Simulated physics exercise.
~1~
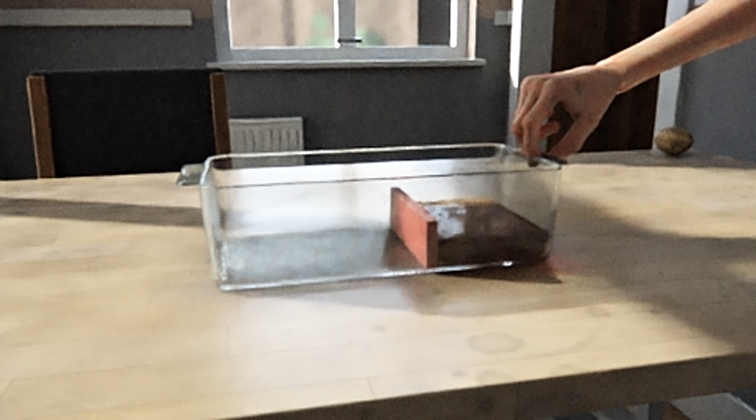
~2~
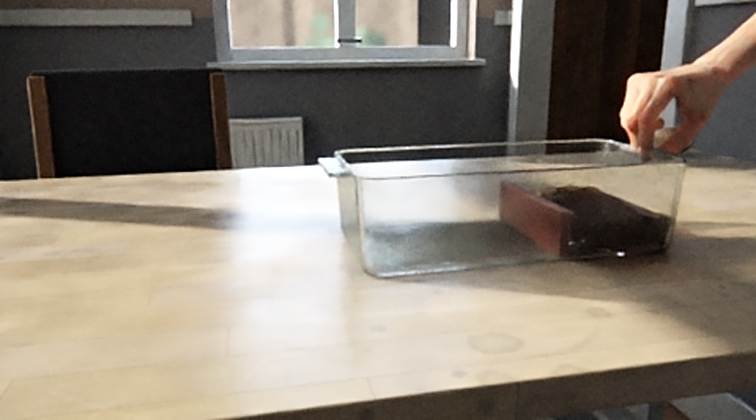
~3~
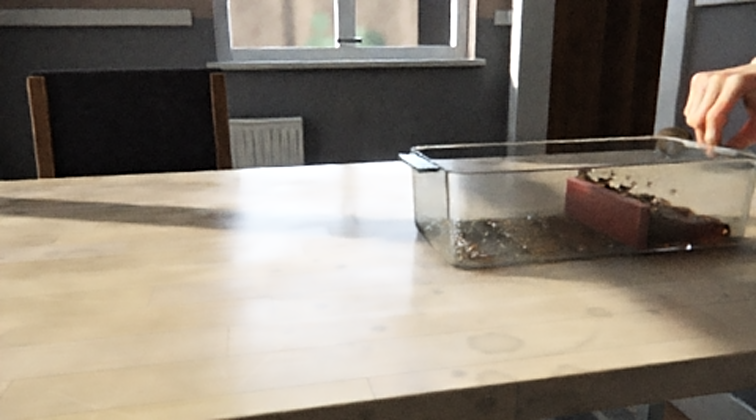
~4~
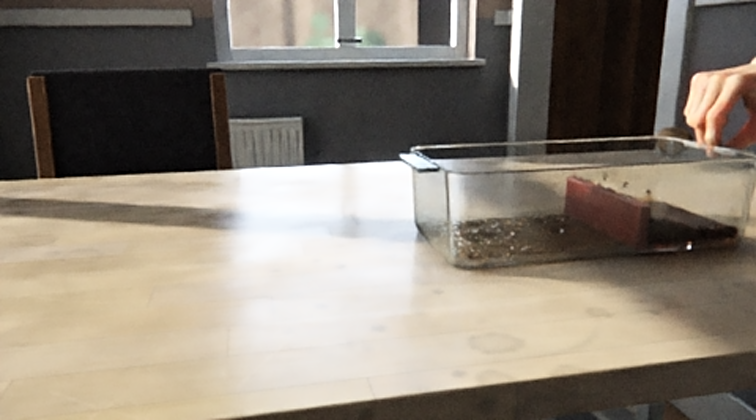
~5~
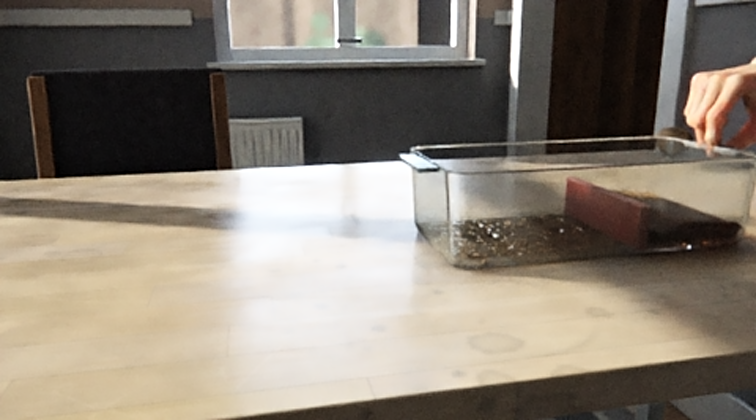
In this clip, a hand pulls a clear glass tub with a reddish divider rightwards across a wooden table, and dark liquid held in its right half splashes over into the left. The tub stops, and the liquid settles on both sides of the upright divider.
